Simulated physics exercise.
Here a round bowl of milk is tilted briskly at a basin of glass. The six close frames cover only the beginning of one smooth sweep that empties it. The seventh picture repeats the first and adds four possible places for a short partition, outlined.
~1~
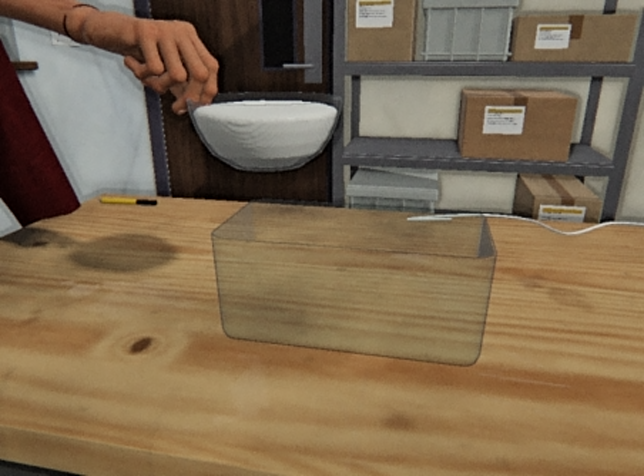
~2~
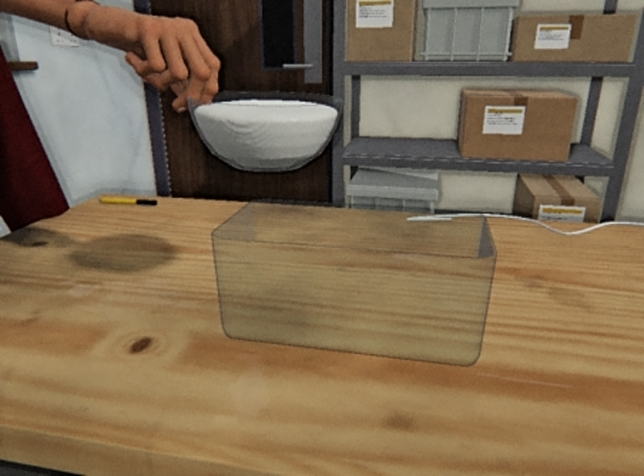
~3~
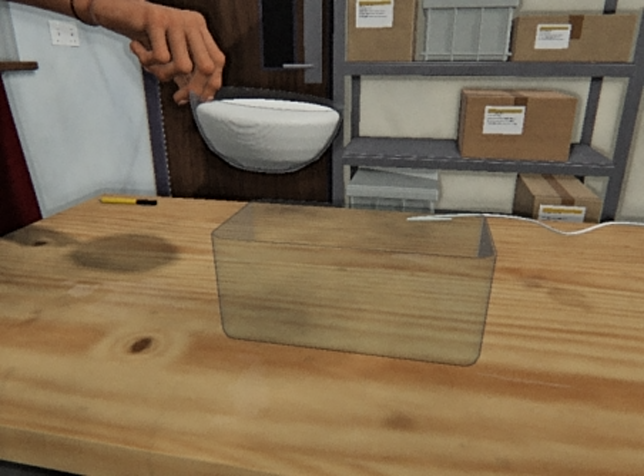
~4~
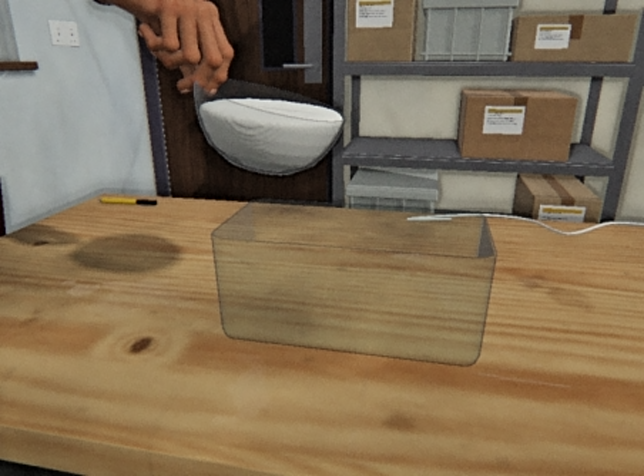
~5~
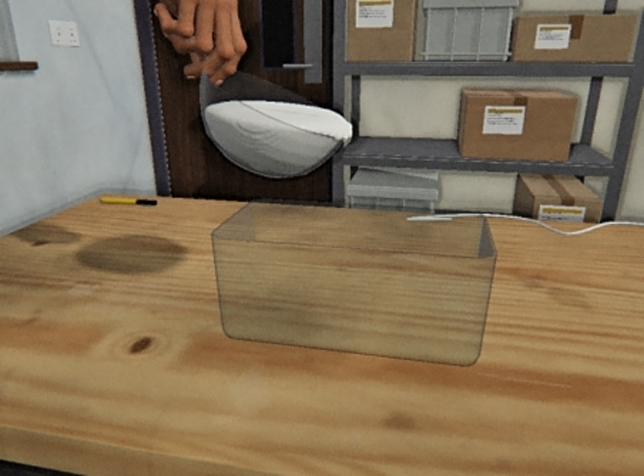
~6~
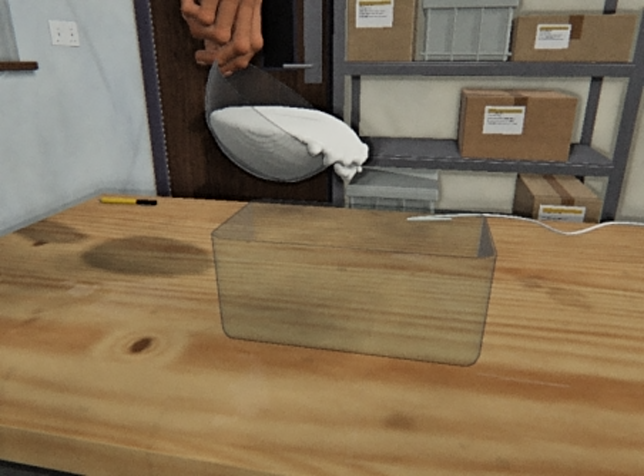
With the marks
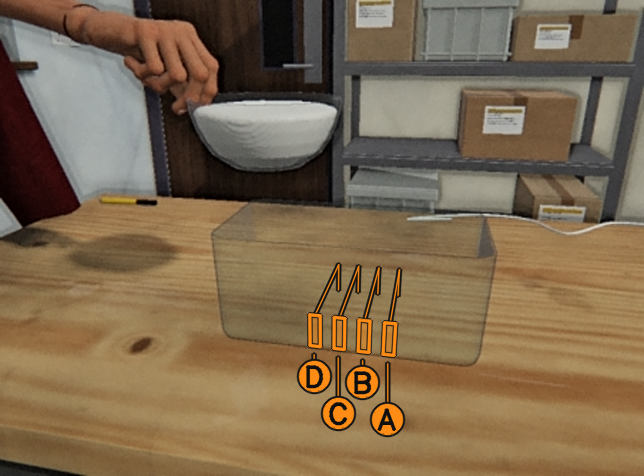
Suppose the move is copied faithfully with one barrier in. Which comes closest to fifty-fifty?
Best: B.
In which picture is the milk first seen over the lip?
In picture 5.
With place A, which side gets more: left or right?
More ends on the left.
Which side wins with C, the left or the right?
More ends on the right.
In orange, A at (387, 363); B at (362, 360); C at (338, 357); D at (314, 354).
Choosing A, about 68 % ends left of the wall and 29 % right of it.
Choosing B, about 52 % ends left of the wall and 47 % right of it.
Choosing C, about 29 % ends left of the wall and 70 % right of it.
Choosing D, about 18 % ends left of the wall and 82 % right of it.
